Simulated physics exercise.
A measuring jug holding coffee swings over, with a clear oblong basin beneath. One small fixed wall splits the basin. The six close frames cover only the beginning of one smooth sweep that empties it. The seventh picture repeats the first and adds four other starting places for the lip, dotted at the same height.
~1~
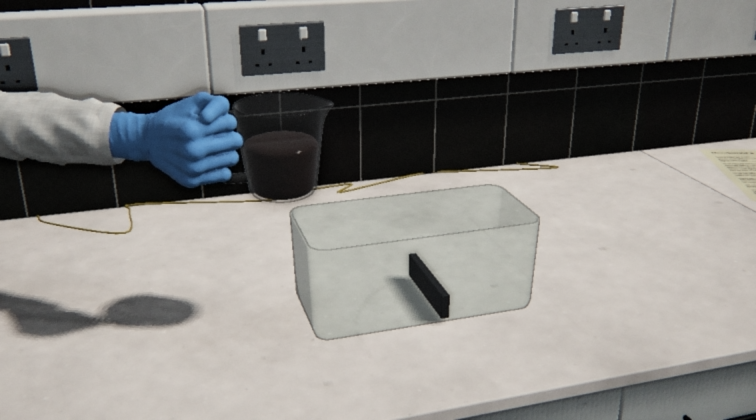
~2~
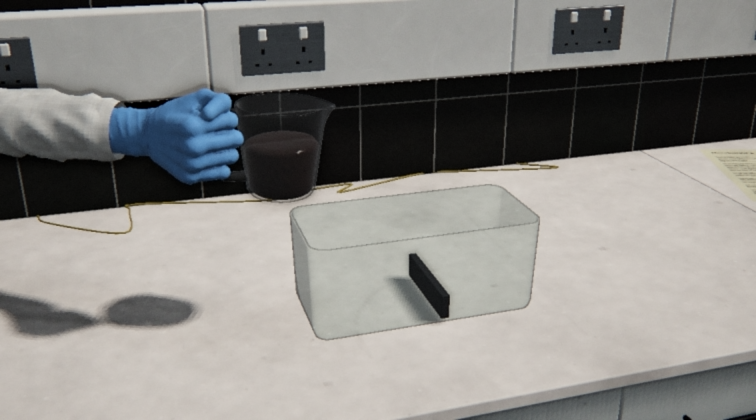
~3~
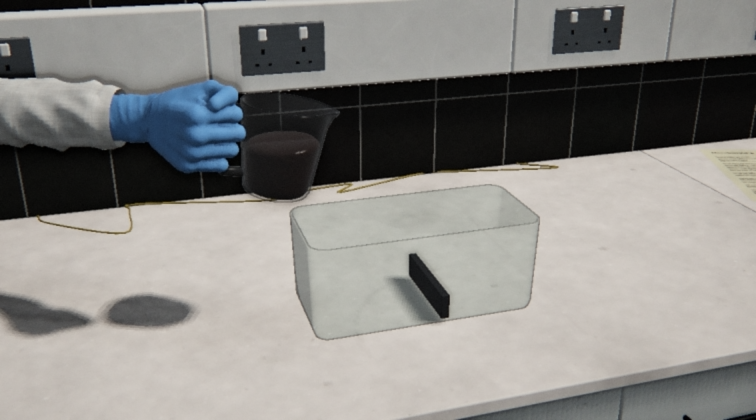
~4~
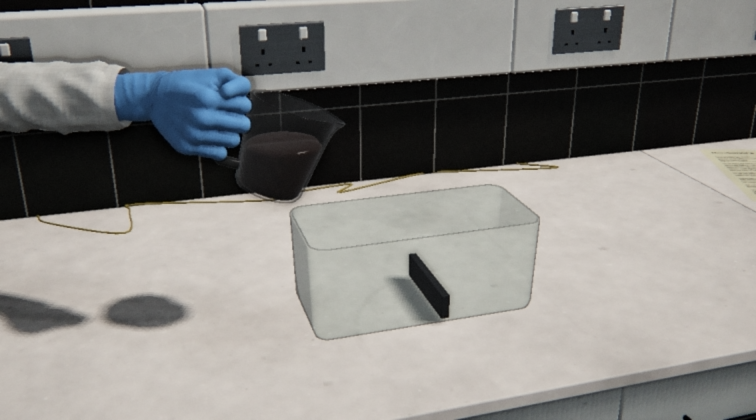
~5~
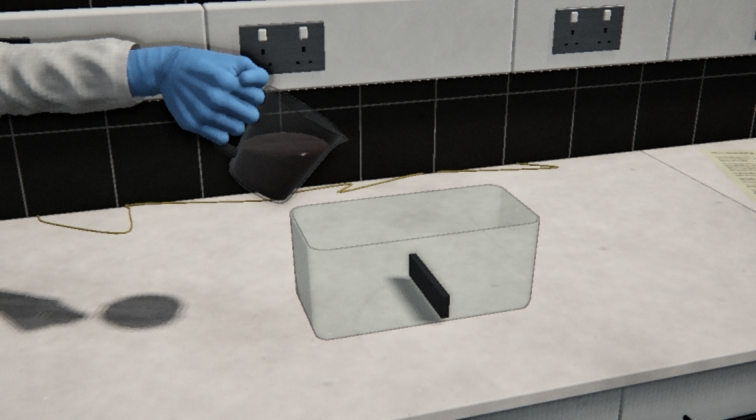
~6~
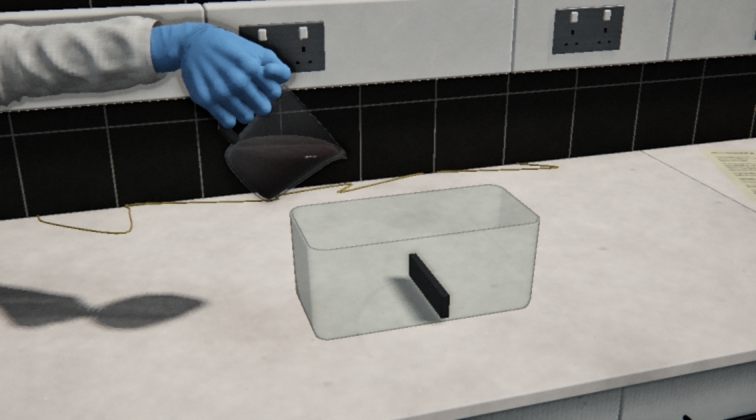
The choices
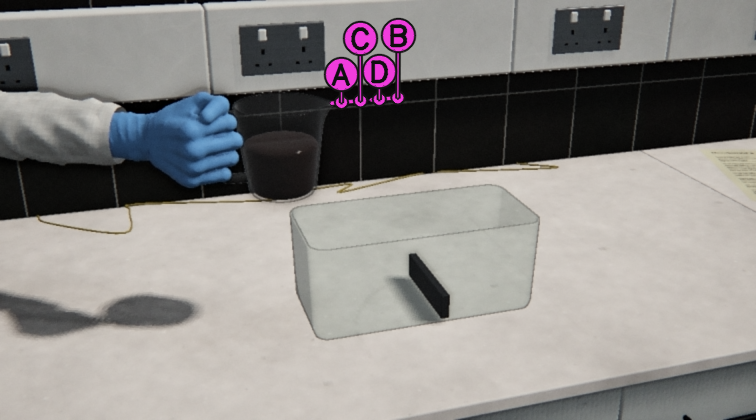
A blue-gloved hand tilts a jug of dark liquid rightward above a clear oblong basin.
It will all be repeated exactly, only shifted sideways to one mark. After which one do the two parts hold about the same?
Dot B does it best.
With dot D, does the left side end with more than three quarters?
Yes, it does.
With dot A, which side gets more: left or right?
More ends on the left.
On the marked copy, A at (341, 102); B at (397, 97); C at (360, 100); D at (379, 99).
For dot A, about 90 % ends left of the wall and 9 % right of it.
For dot B, about 44 % ends left of the wall and 56 % right of it.
For dot C, about 92 % ends left of the wall and 7 % right of it.
For dot D, about 89 % ends left of the wall and 10 % right of it.
